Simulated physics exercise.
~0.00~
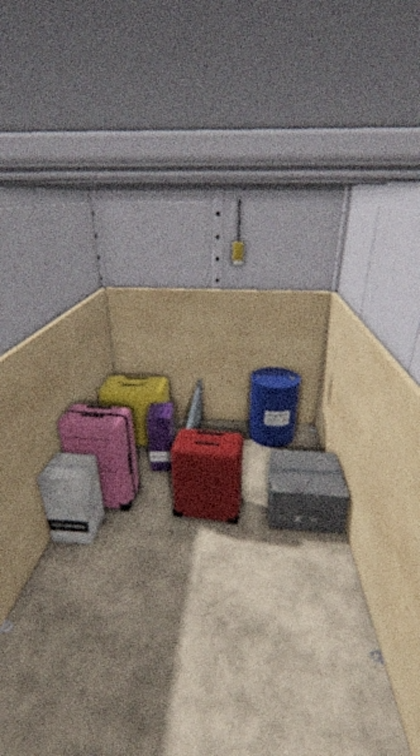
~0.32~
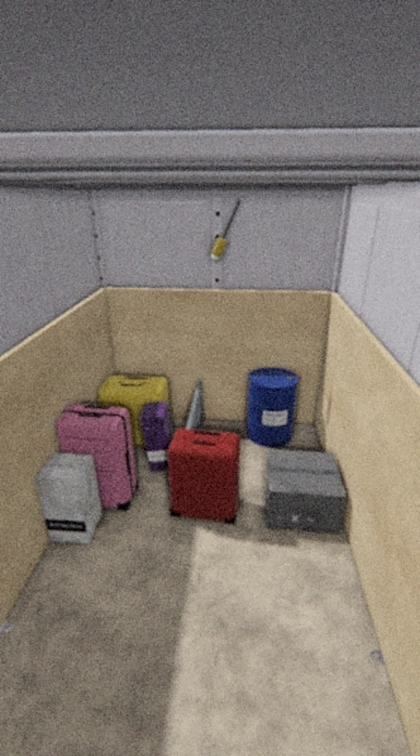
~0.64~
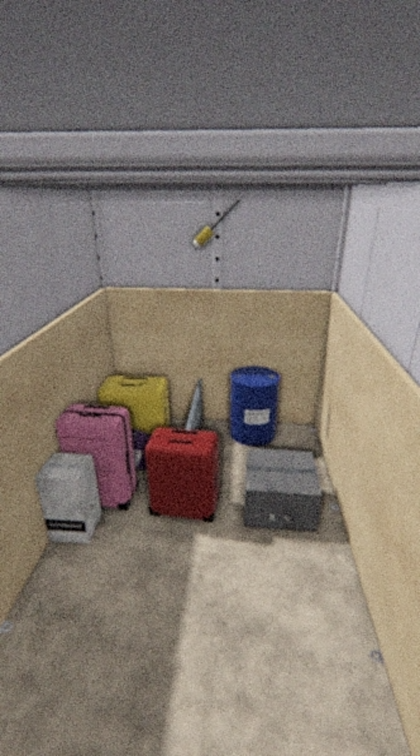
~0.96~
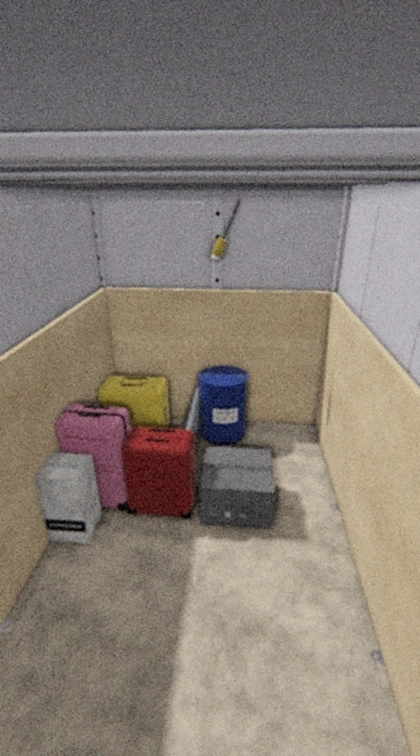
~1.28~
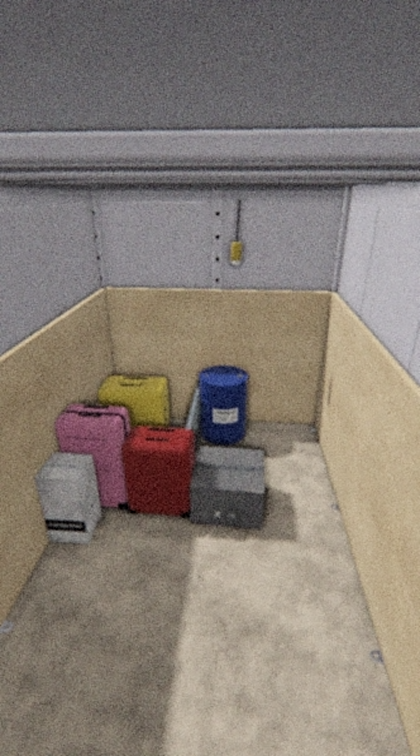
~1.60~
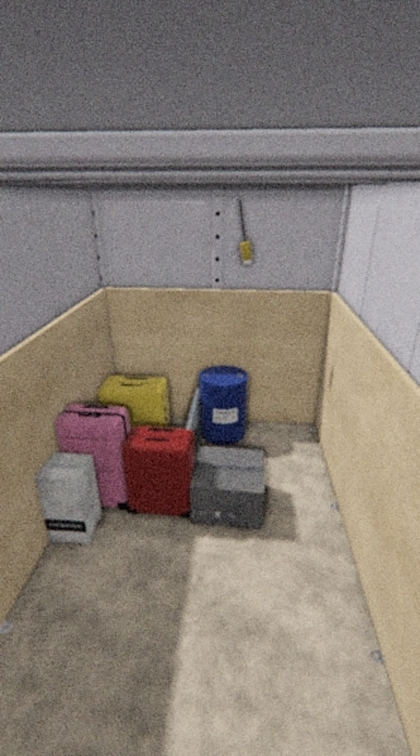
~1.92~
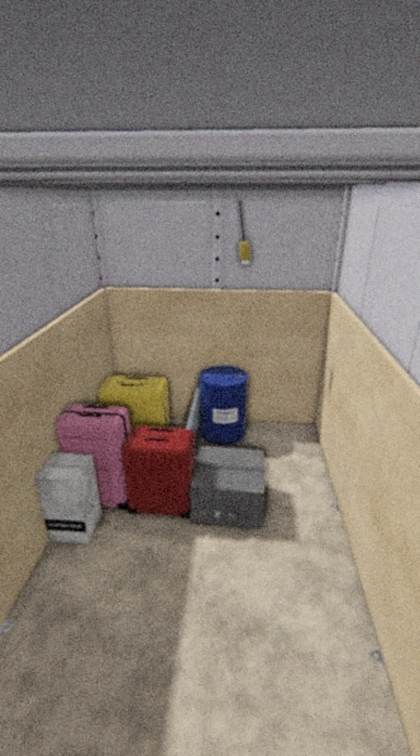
A red suitcase, a blue drum and a grey box slid left across a van's load bay as a hanging lamp swung, while a small purple box tipped over and disappeared behind the cases; everything then stayed bunched on the left, the drum still upright.
